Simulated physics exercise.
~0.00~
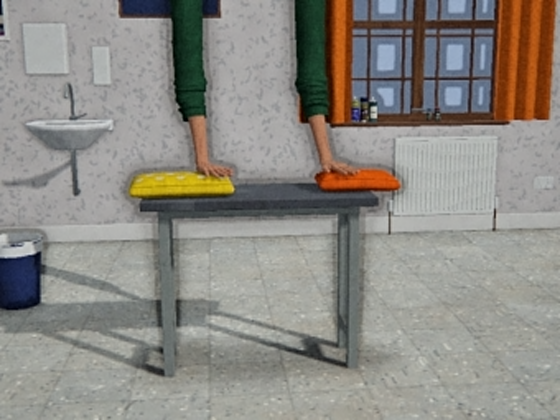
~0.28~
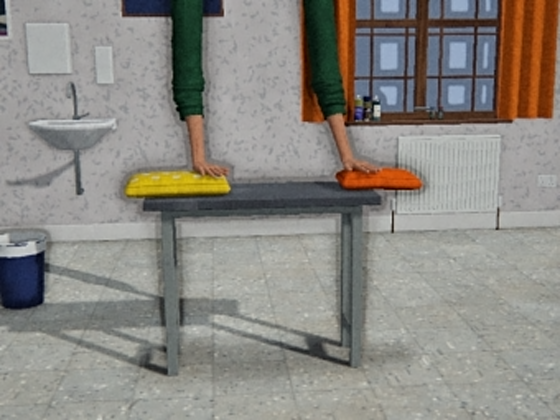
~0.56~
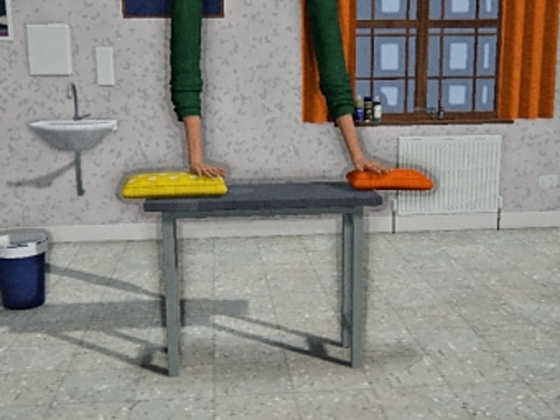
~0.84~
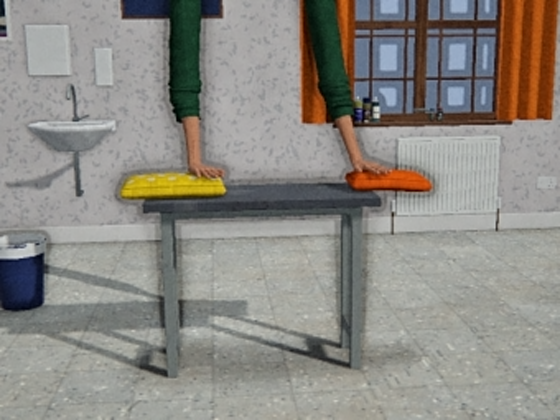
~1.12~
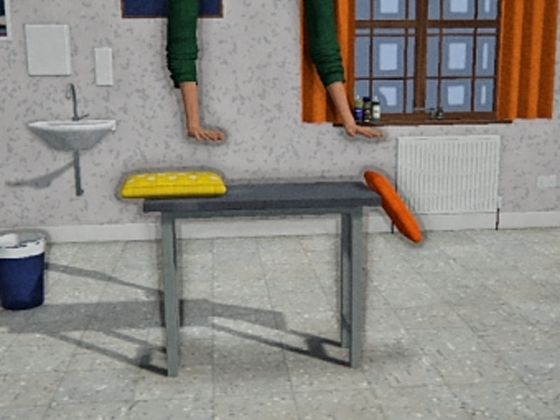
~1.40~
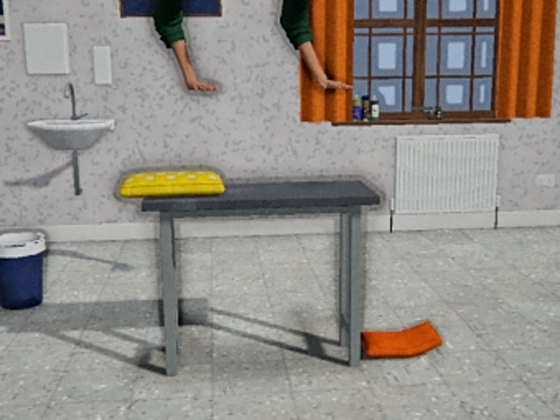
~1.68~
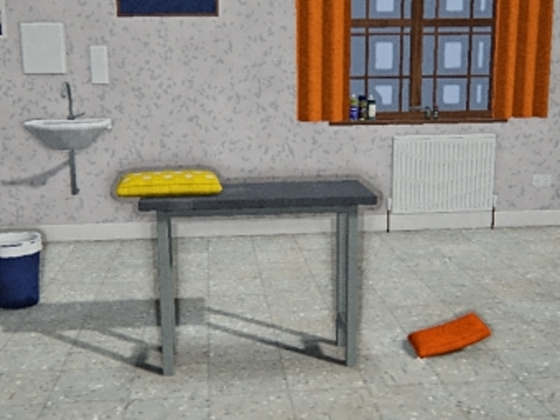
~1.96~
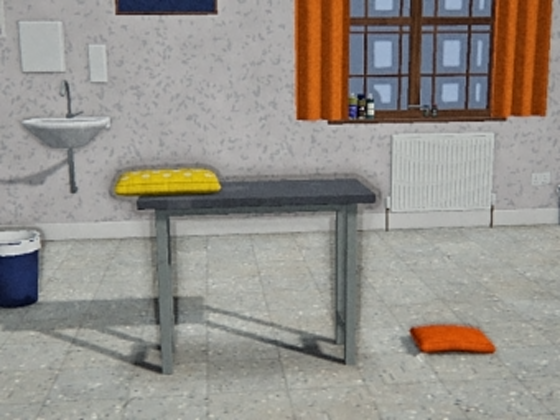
Two hands sliding a yellow pillow and an orange soft bag apart on a table, then lifting as the bag drops to the floor.
